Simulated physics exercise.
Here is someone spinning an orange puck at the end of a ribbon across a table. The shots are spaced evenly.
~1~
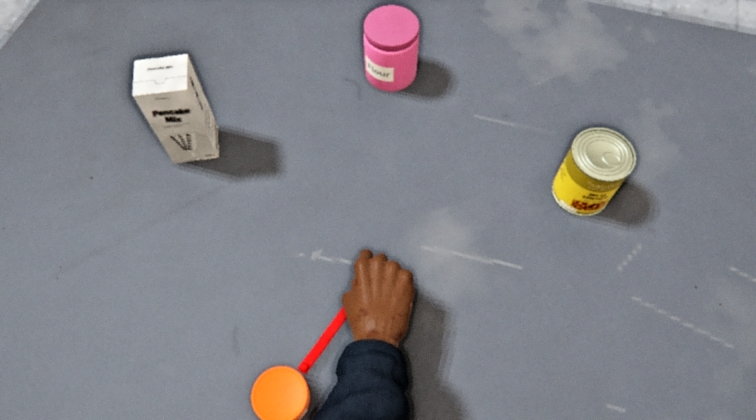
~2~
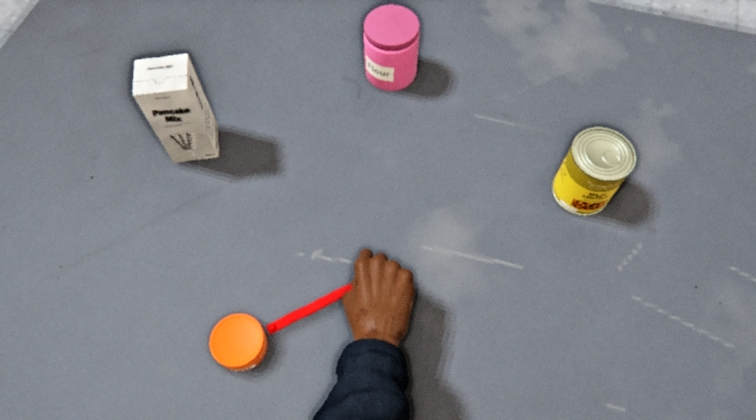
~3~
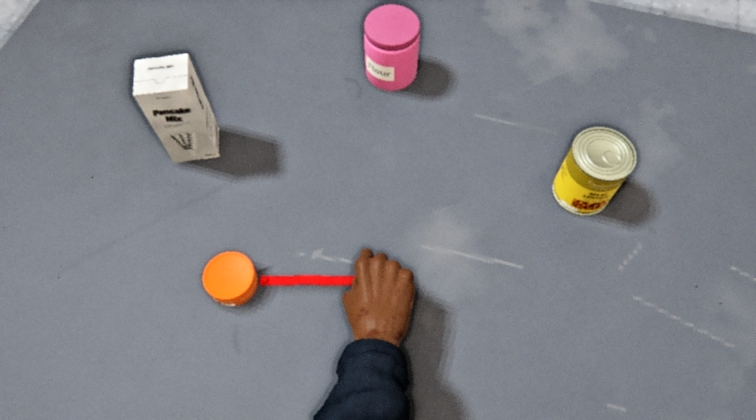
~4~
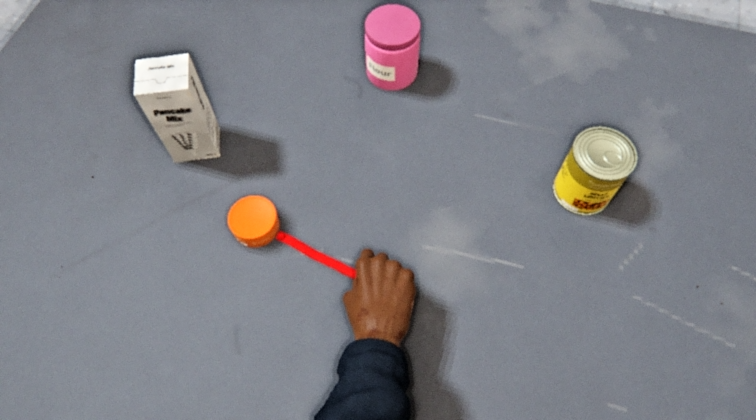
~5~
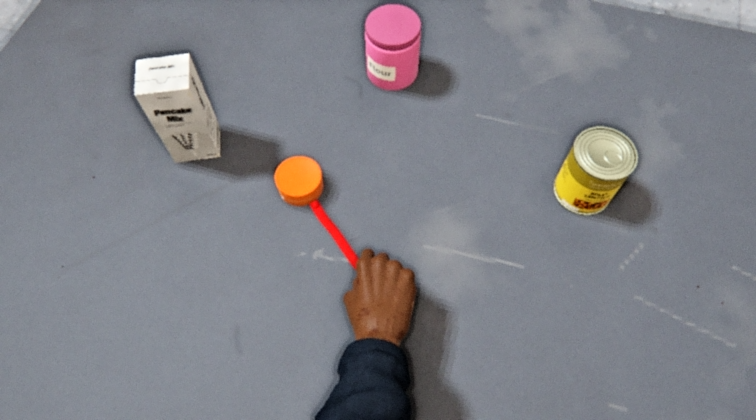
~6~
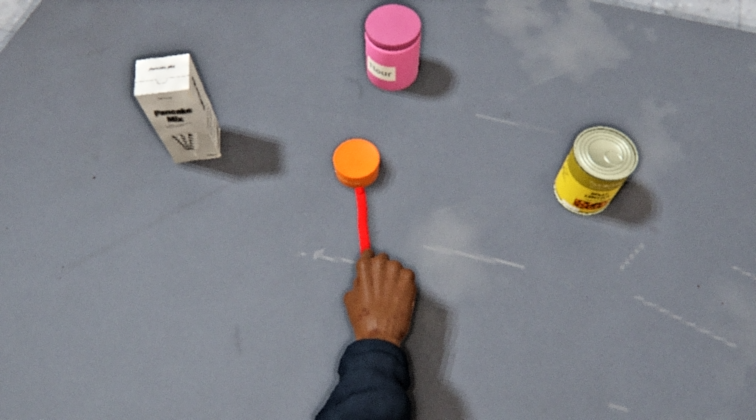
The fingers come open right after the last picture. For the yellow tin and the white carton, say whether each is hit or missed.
The yellow tin is hit, the white carton is missed.
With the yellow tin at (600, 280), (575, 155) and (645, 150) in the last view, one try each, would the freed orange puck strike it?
Outcomes in order: No hit, then hit, then hit.
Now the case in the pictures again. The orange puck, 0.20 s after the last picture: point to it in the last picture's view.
At that time it is near pixel (549, 158).
Then, 0.08 s later than the last view, puck near (474, 169).
Then, 0.20 s later than the last view, puck near (549, 159); yellow tin pushed aside.
Finally, puck near (554, 151); yellow tin pushed aside. The yellow tin gets hit and the white carton escapes it.
